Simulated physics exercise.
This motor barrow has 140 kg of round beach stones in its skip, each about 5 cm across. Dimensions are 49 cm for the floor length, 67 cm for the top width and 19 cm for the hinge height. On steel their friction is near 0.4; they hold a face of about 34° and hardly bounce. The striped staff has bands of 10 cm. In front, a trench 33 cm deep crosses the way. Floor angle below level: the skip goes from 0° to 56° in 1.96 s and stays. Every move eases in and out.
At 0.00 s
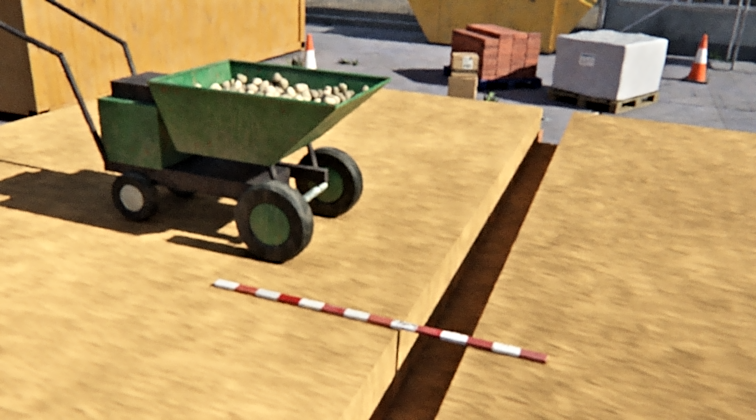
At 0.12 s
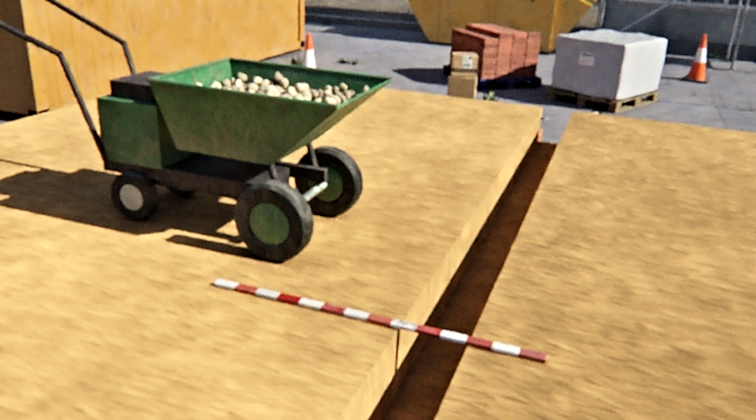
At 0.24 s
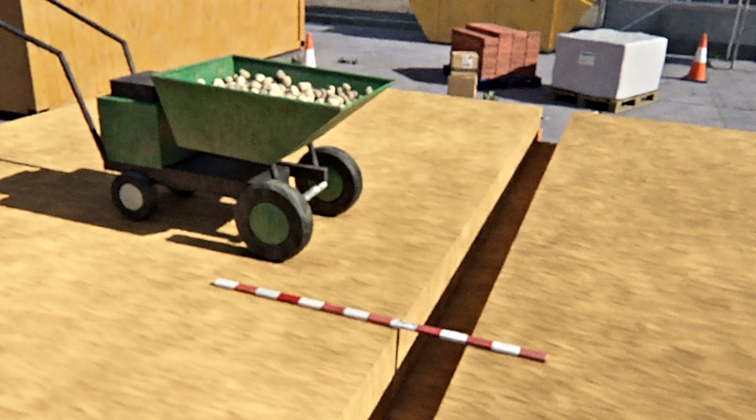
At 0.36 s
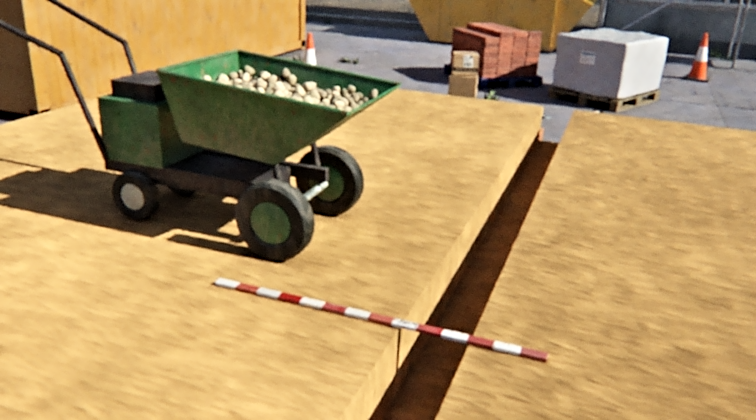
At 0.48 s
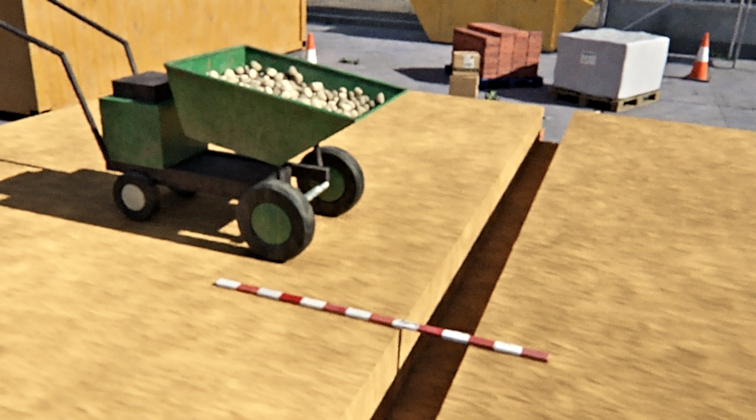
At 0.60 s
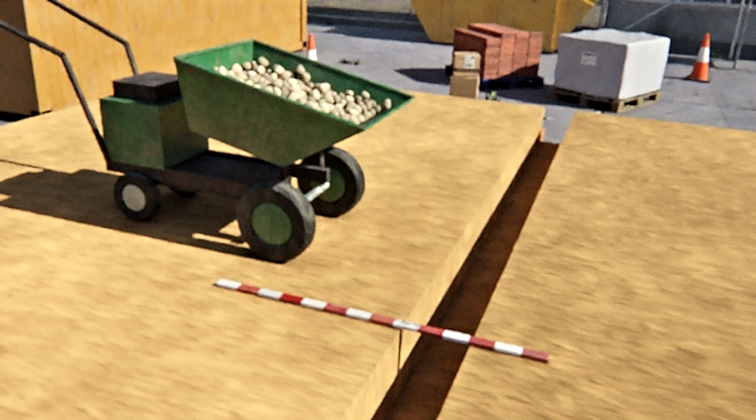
In a paved yard, a green motor barrow loaded with round pale stones stands still on a wooden deck, near a dark trench and a red-and-white striped staff. Its skip starts level, then tilts gradually down toward the right, its back end rising, while the stones shift slightly toward the lower lip.
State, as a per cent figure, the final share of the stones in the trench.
The final share is about 97 per cent.
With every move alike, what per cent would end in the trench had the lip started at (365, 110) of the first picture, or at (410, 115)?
Roughly 75 percent for the first, and 30 percent for the second.
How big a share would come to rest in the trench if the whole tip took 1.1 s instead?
Something close to 90 per cent.
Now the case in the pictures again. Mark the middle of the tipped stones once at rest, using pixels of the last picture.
Roughly (469, 307), I'd say.
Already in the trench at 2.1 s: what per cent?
By that moment, roughly 30 per cent of the load.
After 1.5 s the floor is at 47°; 100 % in the skip; the foremost stones are at (413, 189).
After 2.1 s the floor is at 56°; 66 % in the skip, 3 % short of the trench, 31 % in the trench; the foremost stones are at (499, 280).
After 2.4 s the floor is at 56°; 38 % in the skip, 2 % short of the trench, 57 % in the trench, 3 % past the trench; the foremost stones are at (574, 277).
After 4.4 s the floor is at 56°; 0 % in the skip, 97 % in the trench, 3 % past the trench; the foremost stones are at (622, 293).
